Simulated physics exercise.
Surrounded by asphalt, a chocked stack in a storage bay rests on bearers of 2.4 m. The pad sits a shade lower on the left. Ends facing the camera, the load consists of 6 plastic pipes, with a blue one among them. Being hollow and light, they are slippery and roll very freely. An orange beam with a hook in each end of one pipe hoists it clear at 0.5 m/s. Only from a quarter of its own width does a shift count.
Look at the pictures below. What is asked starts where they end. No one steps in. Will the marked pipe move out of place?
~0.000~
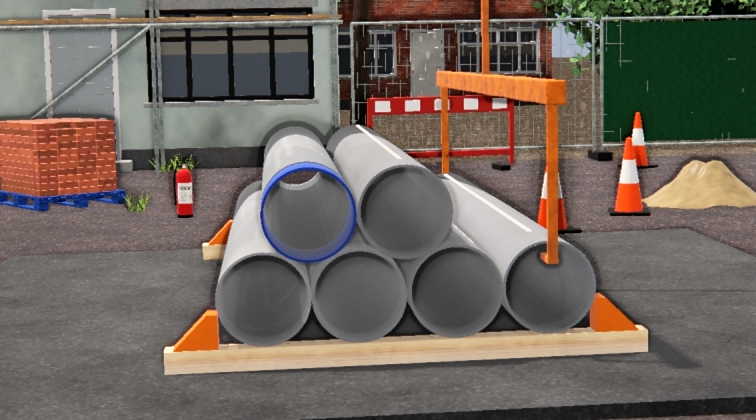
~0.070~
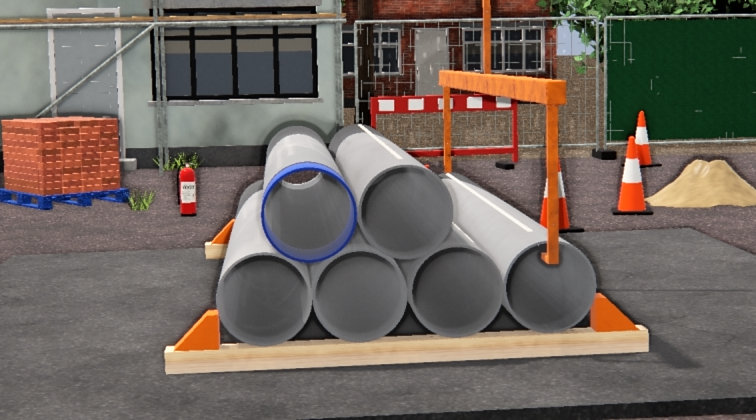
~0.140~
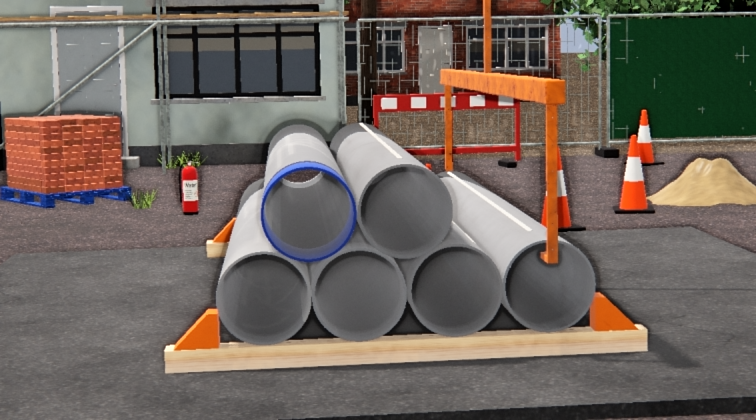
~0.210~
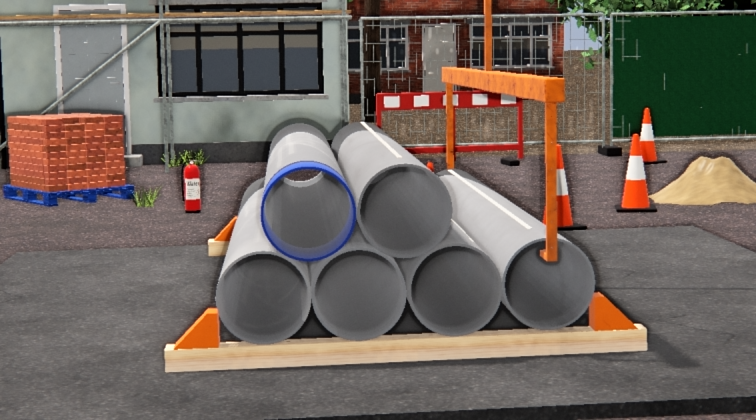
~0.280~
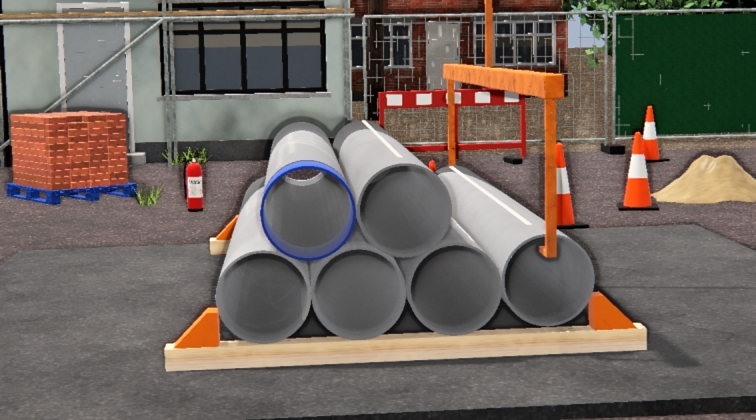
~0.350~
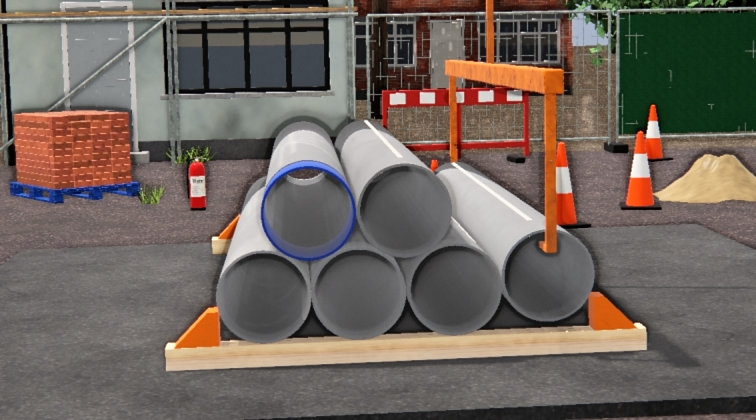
I expect it to stay in its seat.
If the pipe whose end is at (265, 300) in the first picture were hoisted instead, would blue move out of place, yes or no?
Blue? Yes, it will, then.
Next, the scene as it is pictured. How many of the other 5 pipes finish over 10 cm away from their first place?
0.
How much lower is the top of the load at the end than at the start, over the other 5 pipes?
About 0 cm lower.
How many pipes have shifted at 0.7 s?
At that point, 0.
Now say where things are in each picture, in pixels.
In the first frame, blue (309, 215); hooked one at (550, 287); the pad is a shade lower on the left; 4 of the 6 form the bottom row.
In the second frame, blue (309, 215); hooked one at (550, 287).
In the third frame, blue (309, 215); hooked one at (550, 286).
In the fourth frame, blue (308, 214); hooked one at (549, 284), up 1 cm.
In the fifth frame, blue (308, 214); hooked one at (548, 280), up 3 cm.
In the sixth frame, blue (308, 214); hooked one at (548, 276), up 5 cm.
By 0.7 s, blue is unmoved; 0 others dislodged.
Finally (1.1 s), blue is where it was; 0 others dislodged.
